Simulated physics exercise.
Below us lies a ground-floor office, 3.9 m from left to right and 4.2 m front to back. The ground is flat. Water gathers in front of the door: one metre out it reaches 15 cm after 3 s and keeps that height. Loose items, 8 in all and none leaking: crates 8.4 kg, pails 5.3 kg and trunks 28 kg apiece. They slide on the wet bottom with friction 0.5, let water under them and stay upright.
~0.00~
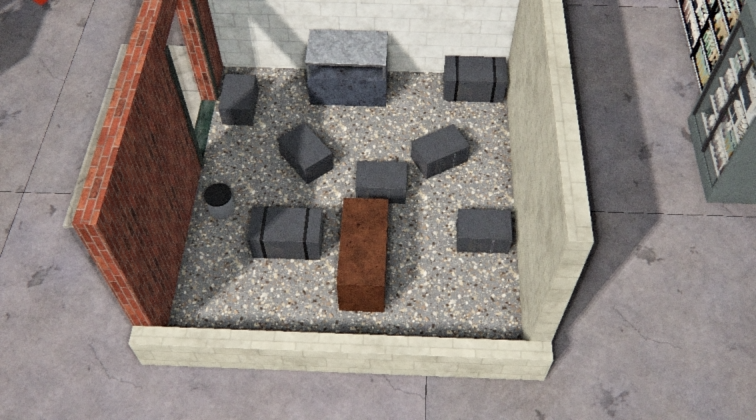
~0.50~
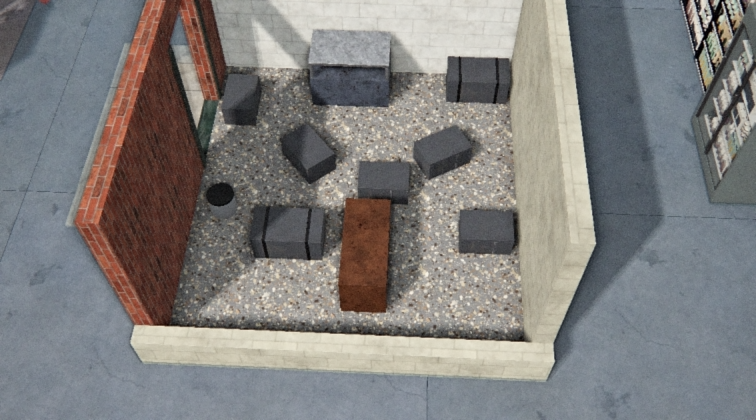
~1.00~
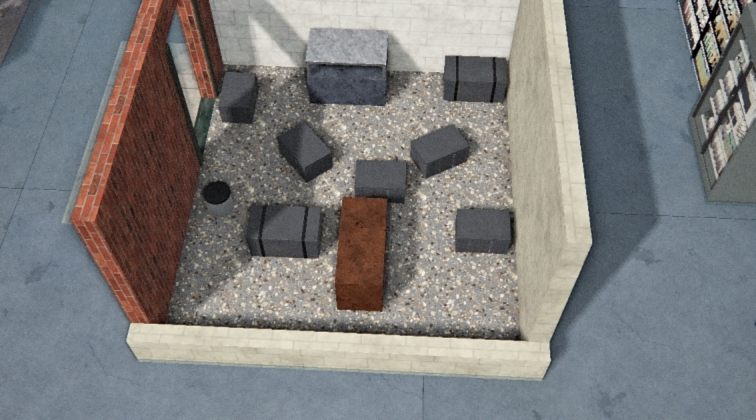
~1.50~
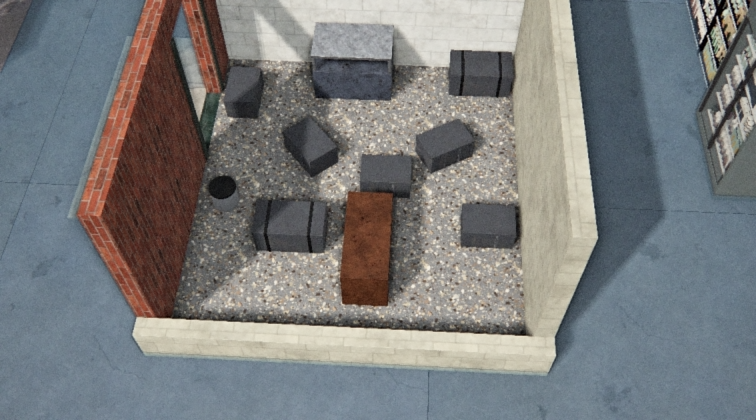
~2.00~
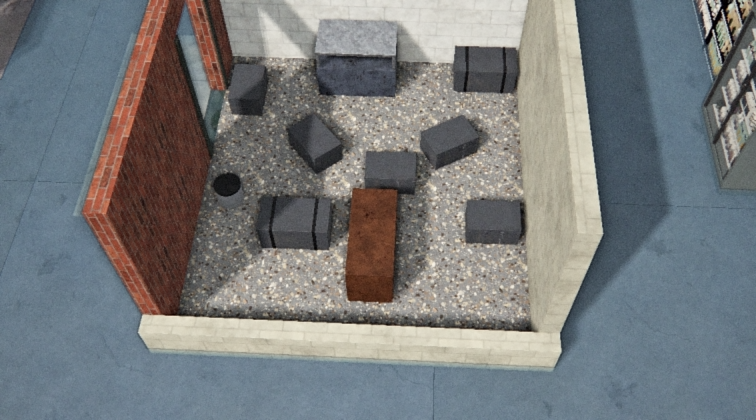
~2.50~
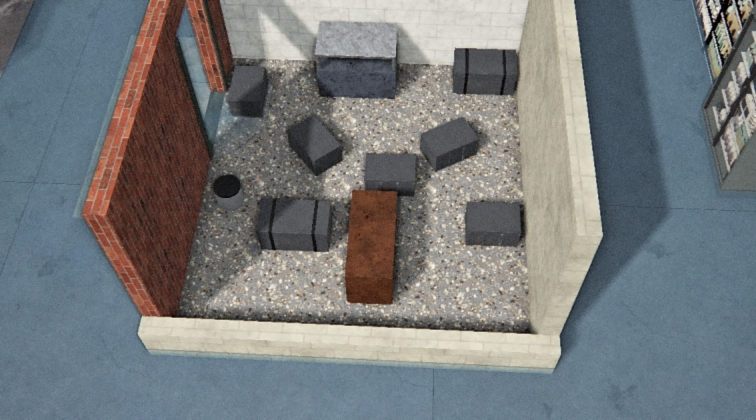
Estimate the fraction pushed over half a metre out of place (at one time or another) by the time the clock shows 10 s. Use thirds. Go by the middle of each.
It is between one and two thirds.
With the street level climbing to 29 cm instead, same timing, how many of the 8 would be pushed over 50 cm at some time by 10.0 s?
In that case 6 of them.
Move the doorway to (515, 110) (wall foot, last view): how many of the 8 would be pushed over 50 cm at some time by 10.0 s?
Then 5.
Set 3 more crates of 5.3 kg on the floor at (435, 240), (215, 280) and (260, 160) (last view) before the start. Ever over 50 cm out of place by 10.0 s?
In turn: More, less, over.
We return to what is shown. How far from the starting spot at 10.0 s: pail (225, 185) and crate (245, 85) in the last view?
In turn: 0 cm, 50 cm.
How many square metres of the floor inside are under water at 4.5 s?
Roughly 5.0 m2.
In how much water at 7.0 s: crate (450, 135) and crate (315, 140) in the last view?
About 5 and 5 cm.
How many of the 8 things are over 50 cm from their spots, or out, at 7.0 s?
By then 4.
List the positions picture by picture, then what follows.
A crate at (305, 146), on the bottom; a pail at (218, 194), on the bottom; water covers 0.0 m2; 0 of 8 have shifted, in the first frame.
A crate at (307, 146) rests on the ground; a pail at (220, 194) rests on the ground; 0.0 m2 under water; 0 of 8 have shifted, in the second frame.
A crate at (304, 144) rests on the ground; a pail at (217, 192), on the bottom; water covers 0.0 m2; 0 of 8 have shifted, in the third frame.
A crate at (310, 139) rests on the ground; a pail at (222, 187), on the bottom; water covers 0.0 m2; 0 of 8 have shifted, in the fourth frame.
A crate at (314, 136) rests on the ground; a pail at (227, 184), on the bottom; 0.0 m2 under water; 0 of 8 have shifted, in the fifth frame.
A crate at (314, 138) rests on the ground; a pail at (227, 186), on the bottom; water covers 0.3 m2; 0 of 8 have shifted, in the sixth frame.
After 3.5 s 0 of 8 are over 50 cm from their spots; 0 afloat.
After 4.5 s 1 of 8 are over 50 cm from their spots; 0 afloat.
After 7.0 s 4 of 8 are over 50 cm from their spots; 4 afloat.
After 10.0 s 4 of 8 are over 50 cm from their spots, and 5 have been at some point; 6 afloat.
